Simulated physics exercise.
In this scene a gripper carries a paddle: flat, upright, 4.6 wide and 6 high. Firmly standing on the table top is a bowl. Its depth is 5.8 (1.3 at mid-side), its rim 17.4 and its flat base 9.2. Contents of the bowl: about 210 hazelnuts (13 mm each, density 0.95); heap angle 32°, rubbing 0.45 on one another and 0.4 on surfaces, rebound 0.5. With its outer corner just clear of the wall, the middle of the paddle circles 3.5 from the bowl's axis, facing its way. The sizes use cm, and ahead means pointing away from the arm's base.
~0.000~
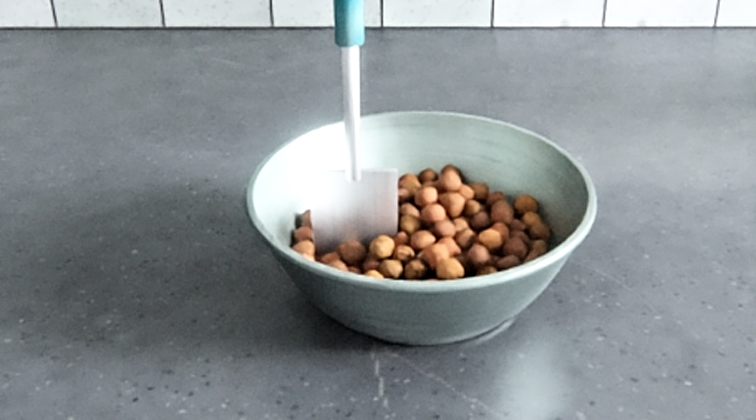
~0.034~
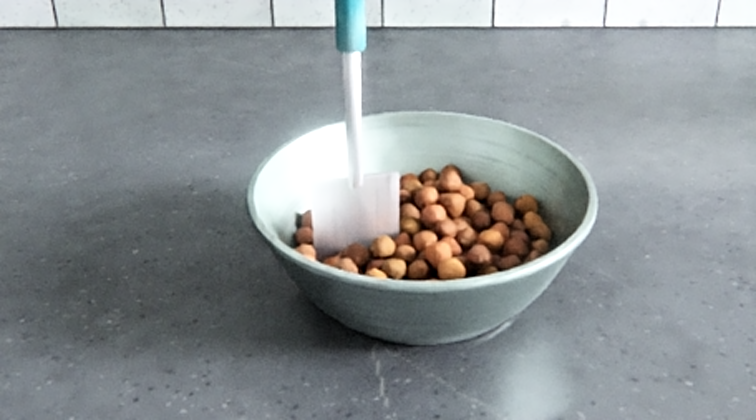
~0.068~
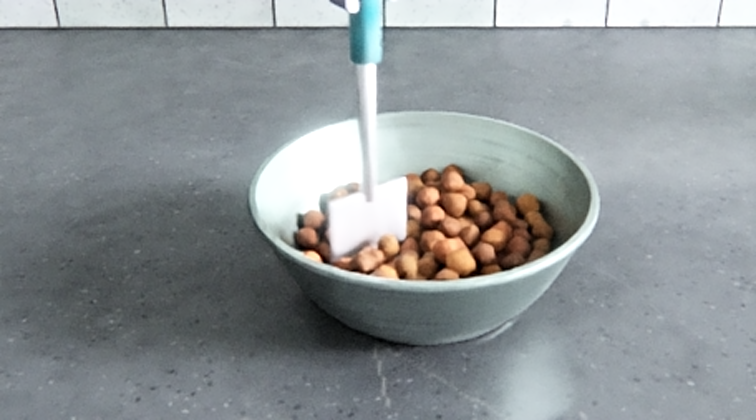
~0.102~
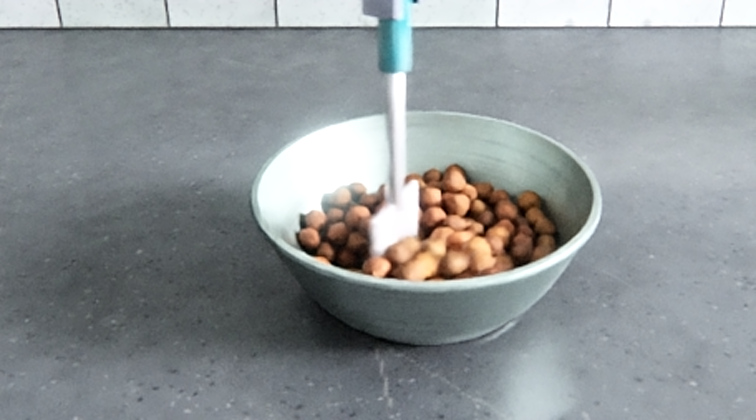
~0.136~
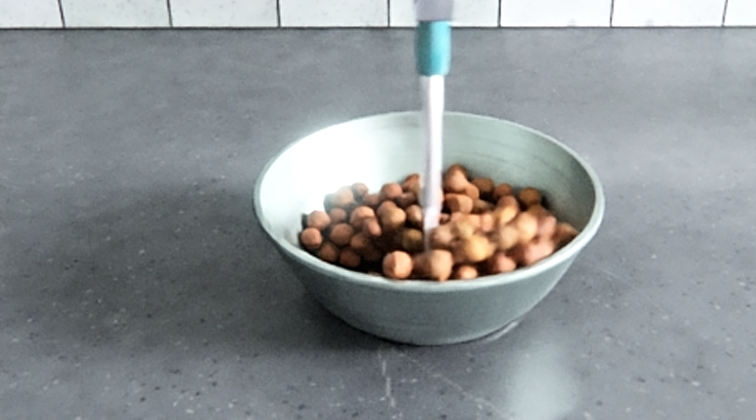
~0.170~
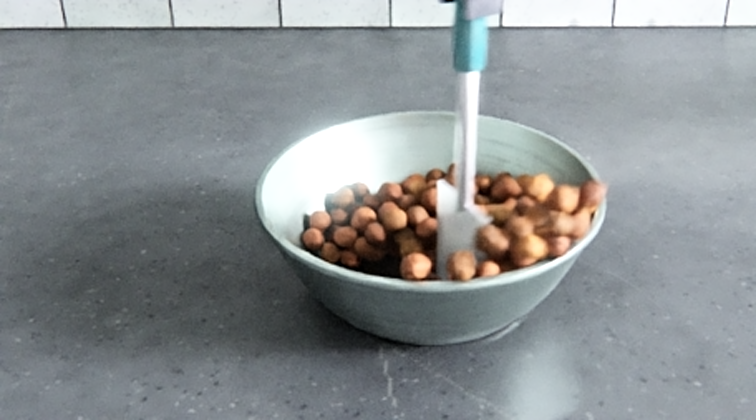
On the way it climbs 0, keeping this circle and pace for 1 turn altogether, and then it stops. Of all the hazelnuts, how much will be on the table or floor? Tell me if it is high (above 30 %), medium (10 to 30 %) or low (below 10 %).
It is medium, 10 to 30 %.
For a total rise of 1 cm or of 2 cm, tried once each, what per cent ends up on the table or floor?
Estimates: 20 % then 20 %.
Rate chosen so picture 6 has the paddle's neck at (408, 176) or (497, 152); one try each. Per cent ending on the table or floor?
Around 10 and 45 per cent respectively.
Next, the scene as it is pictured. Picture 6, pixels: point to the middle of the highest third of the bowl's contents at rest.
Roughly at pixel (360, 274).
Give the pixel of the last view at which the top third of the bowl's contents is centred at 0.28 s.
That third sits centred at about (501, 155).
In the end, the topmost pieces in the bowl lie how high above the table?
I'd say close to 5.5 centimetres.
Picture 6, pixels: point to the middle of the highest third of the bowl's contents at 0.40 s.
Around (347, 161).
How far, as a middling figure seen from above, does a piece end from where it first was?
Something near 8 cm, measured level.
After 0.28 s, 209° round, highest piece 8 above the table; 191 in the bowl, 3 on the table or floor, 17 in flight or on the tool.
After 0.40 s, 299° round, highest piece 8 above the table; 178 in the bowl, 25 on the table or floor, 8 in flight or on the tool.
After 0.65 s, 0° round, highest piece 6 above the table; 169 in the bowl, 42 on the table or floor.
After 1.35 s, 0° round, highest piece 5 above the table; 169 in the bowl, 42 on the table or floor.
In the end, 169 in the bowl, 42 on the table or floor. That is 20 % on the table or floor.
